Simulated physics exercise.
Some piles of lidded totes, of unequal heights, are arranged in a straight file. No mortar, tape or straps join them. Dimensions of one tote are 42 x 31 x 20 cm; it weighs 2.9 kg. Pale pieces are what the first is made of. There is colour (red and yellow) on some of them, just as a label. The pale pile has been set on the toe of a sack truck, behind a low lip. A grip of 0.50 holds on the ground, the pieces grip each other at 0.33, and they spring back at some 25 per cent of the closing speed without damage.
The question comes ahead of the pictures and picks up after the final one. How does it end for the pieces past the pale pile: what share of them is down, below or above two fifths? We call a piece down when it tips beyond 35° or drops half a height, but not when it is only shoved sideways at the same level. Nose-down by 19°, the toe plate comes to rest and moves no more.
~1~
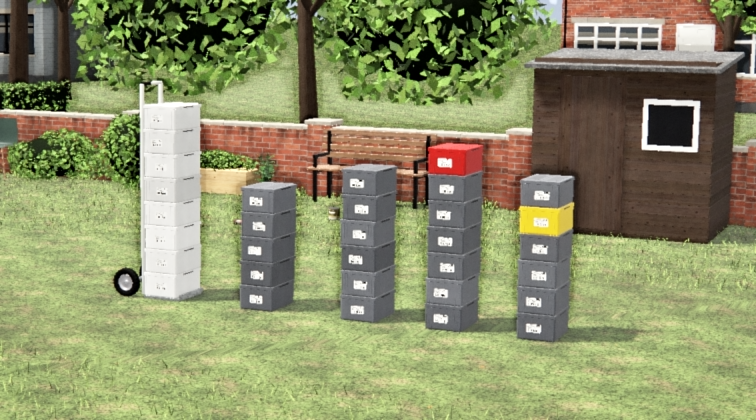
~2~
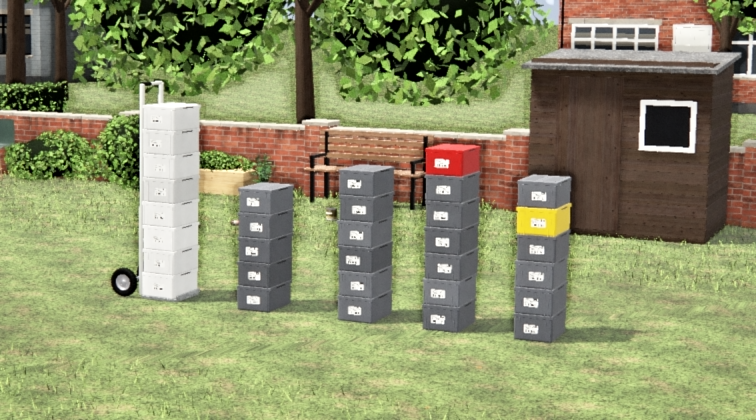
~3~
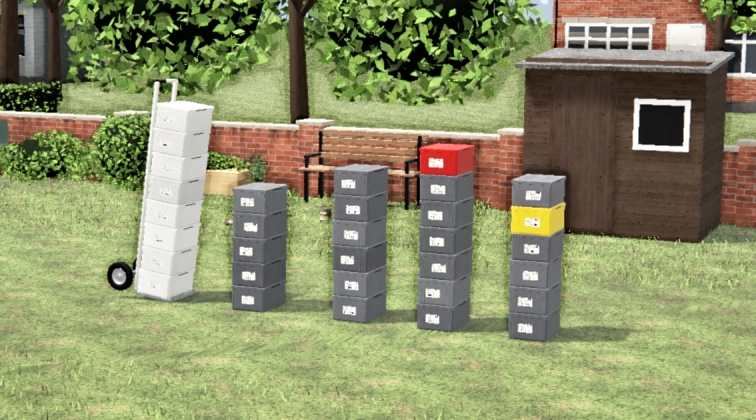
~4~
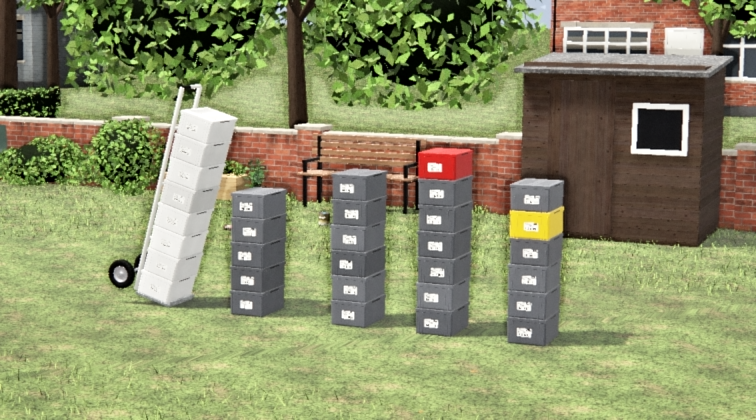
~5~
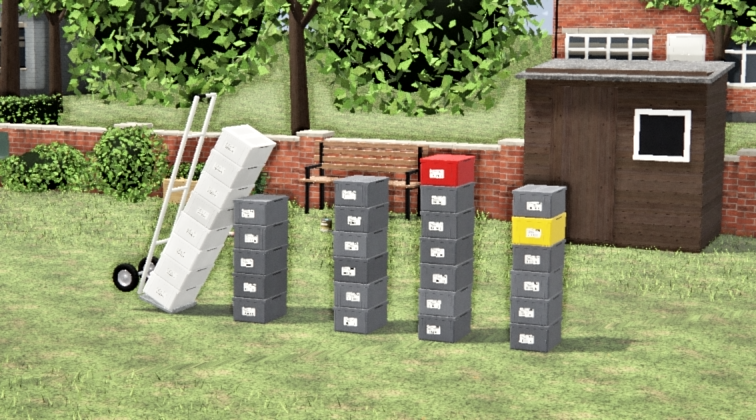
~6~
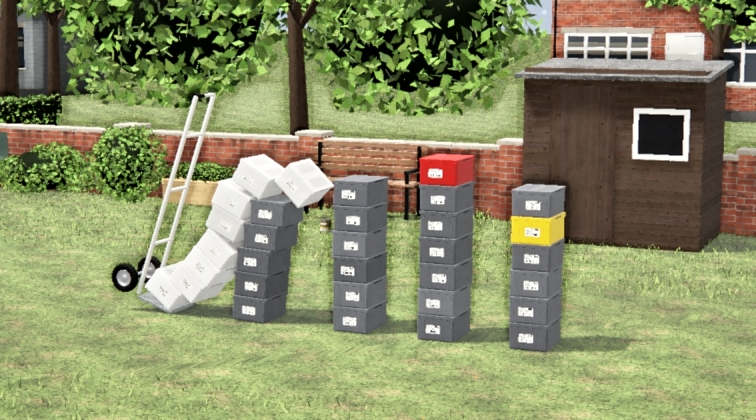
The share down is above two fifths.
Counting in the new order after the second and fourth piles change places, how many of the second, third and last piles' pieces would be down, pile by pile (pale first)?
Count of fallen pieces - second: 7; third: 5; last: 6.
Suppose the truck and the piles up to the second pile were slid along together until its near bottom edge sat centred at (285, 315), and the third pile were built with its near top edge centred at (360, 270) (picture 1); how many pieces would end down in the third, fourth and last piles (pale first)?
The tally would be third 0, then fourth 0, then last 0.
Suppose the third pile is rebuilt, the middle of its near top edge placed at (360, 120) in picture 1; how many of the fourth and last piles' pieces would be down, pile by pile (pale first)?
Result: Fourth pile 7, last pile 6.
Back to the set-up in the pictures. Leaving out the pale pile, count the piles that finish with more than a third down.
It adds up to 4.
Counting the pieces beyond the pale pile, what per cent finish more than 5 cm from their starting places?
Shifted share: 95 %.
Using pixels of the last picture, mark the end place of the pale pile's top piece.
(374, 285).
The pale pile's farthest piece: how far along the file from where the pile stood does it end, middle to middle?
It ends around 190 cm away.
Then, 0.77 s past the last view, 7 of the pale pile down; 4 of the 24 other totes down.
Then, 2.77 s past the last view, 7 of the pale pile down; 17 of the 24 other totes down; yellow tote 33° from how it stood, 15 cm lower; red tote 15° from how it stood, 31 cm lower.
In the end, 7 of the pale pile down; 21 of the 24 other totes down; yellow tote upside down; red tote upside down. That is 88 per cent.
